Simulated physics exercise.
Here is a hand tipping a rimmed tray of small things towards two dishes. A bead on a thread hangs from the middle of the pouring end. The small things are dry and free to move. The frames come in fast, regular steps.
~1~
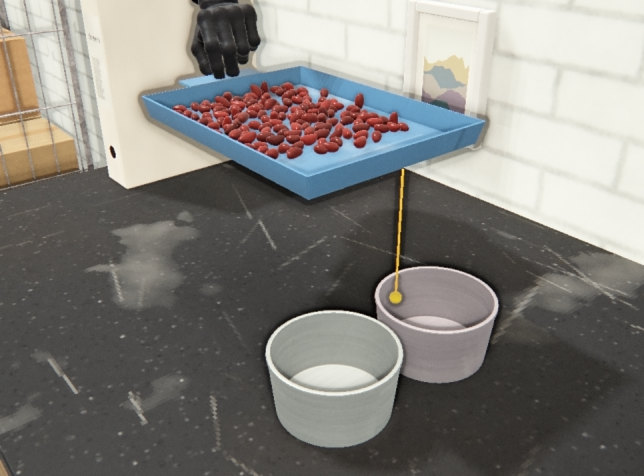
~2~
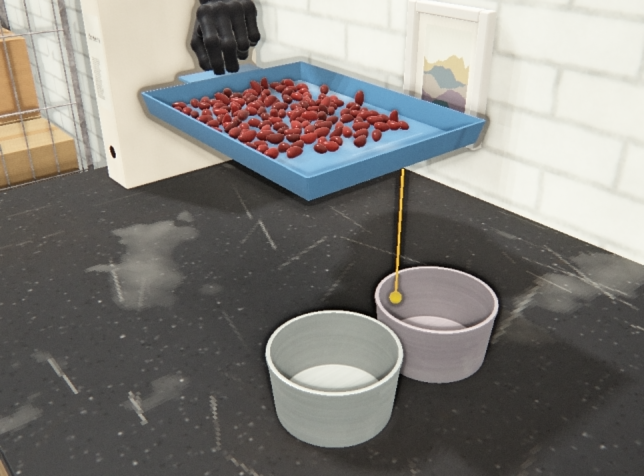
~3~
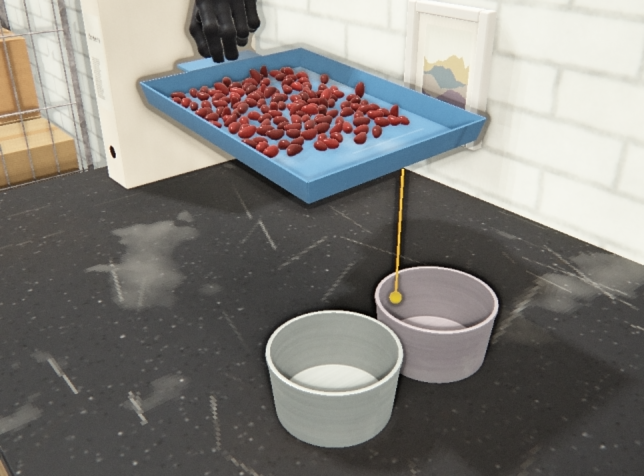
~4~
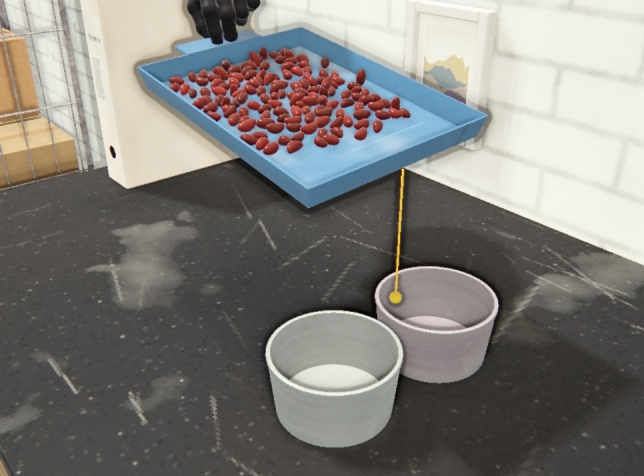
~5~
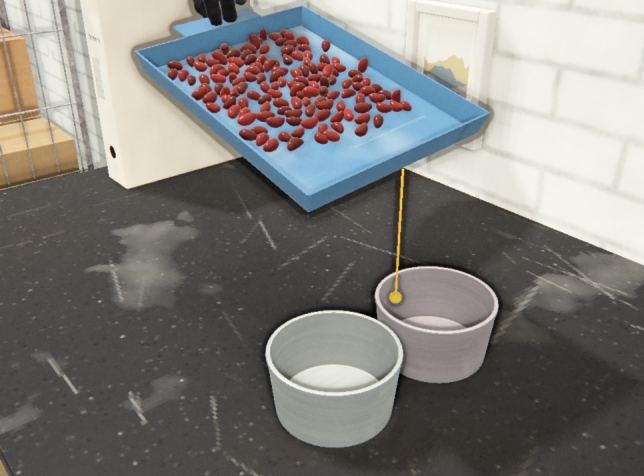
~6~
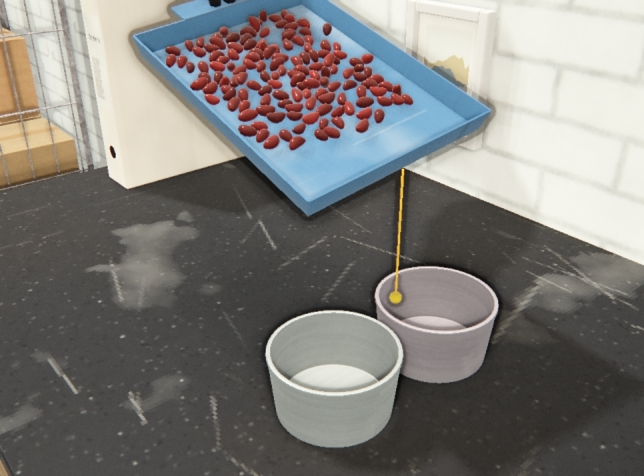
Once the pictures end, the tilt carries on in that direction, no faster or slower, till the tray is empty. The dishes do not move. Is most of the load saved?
Caught overall: More than half.
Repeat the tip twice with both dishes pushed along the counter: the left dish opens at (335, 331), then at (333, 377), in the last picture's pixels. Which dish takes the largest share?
First the left one, then left.
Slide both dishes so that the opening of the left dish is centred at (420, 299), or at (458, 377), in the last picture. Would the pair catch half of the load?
One: Less than half. Two: Less than half.
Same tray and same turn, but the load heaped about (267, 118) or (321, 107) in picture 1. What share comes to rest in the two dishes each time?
About 80 and 80 per cent.
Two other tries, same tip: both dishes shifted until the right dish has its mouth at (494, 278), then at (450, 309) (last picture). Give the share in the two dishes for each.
In turn 10 and 90 in a hundred.
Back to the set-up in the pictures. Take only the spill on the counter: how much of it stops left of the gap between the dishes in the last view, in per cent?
It comes to 50 per cent or so.
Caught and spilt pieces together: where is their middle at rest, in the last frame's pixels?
Roughly at (334, 400).
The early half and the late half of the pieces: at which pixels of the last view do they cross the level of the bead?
Early half (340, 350), late half (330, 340).
Soon after the last picture, tray tipped steeply; nearly all on the tray; a stray few in the air.
A little later, tray tipped past a quarter turn; about a third on the tray; about a third in the left dish; a small part outside both; about a quarter in the air.
Later still, tray tipped past a quarter turn; most in the left dish; about a quarter outside both.
At rest, tray tipped past a quarter turn; most in the left dish; none in the right dish; about a quarter outside both.
